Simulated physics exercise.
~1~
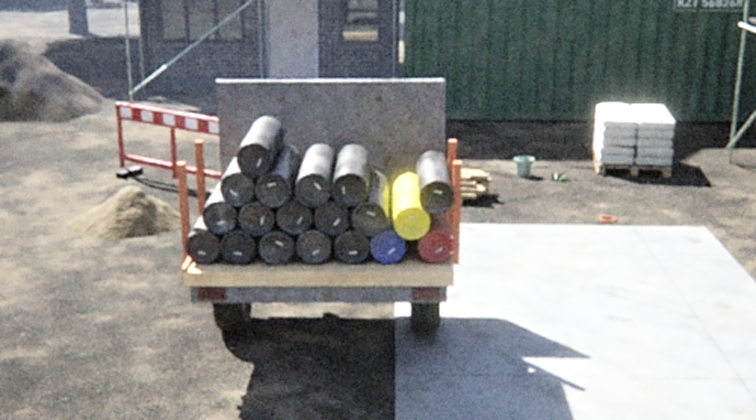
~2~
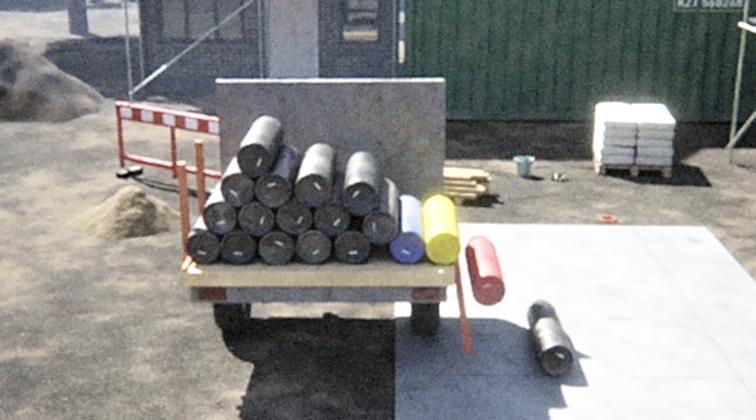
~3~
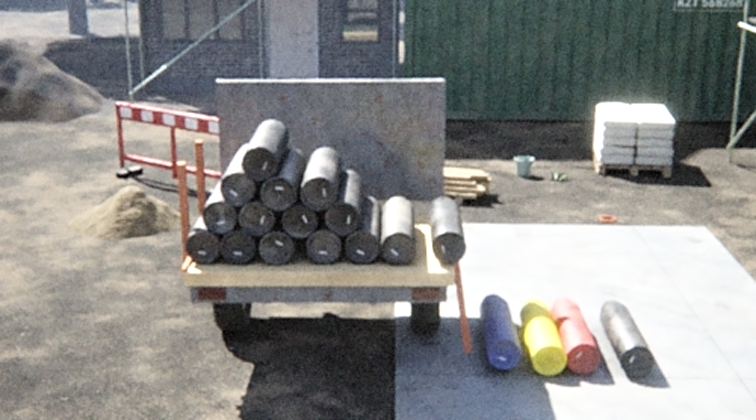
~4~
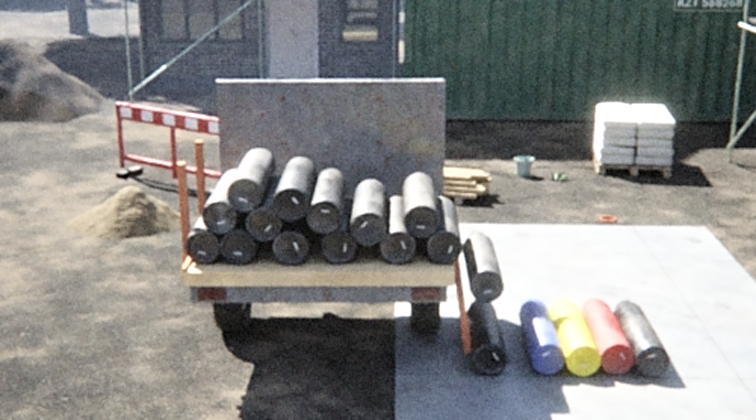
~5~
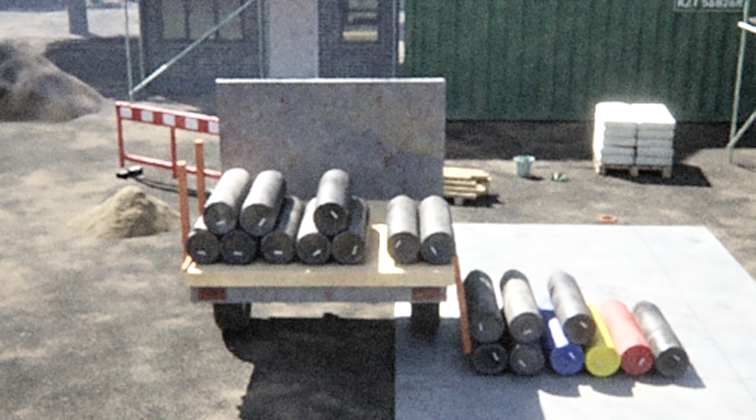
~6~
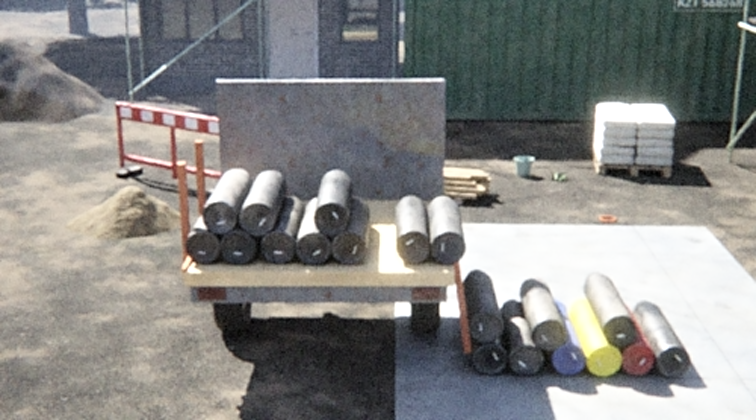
Cylinders roll off the trailer's right side as its posts drop, and several stay aboard.
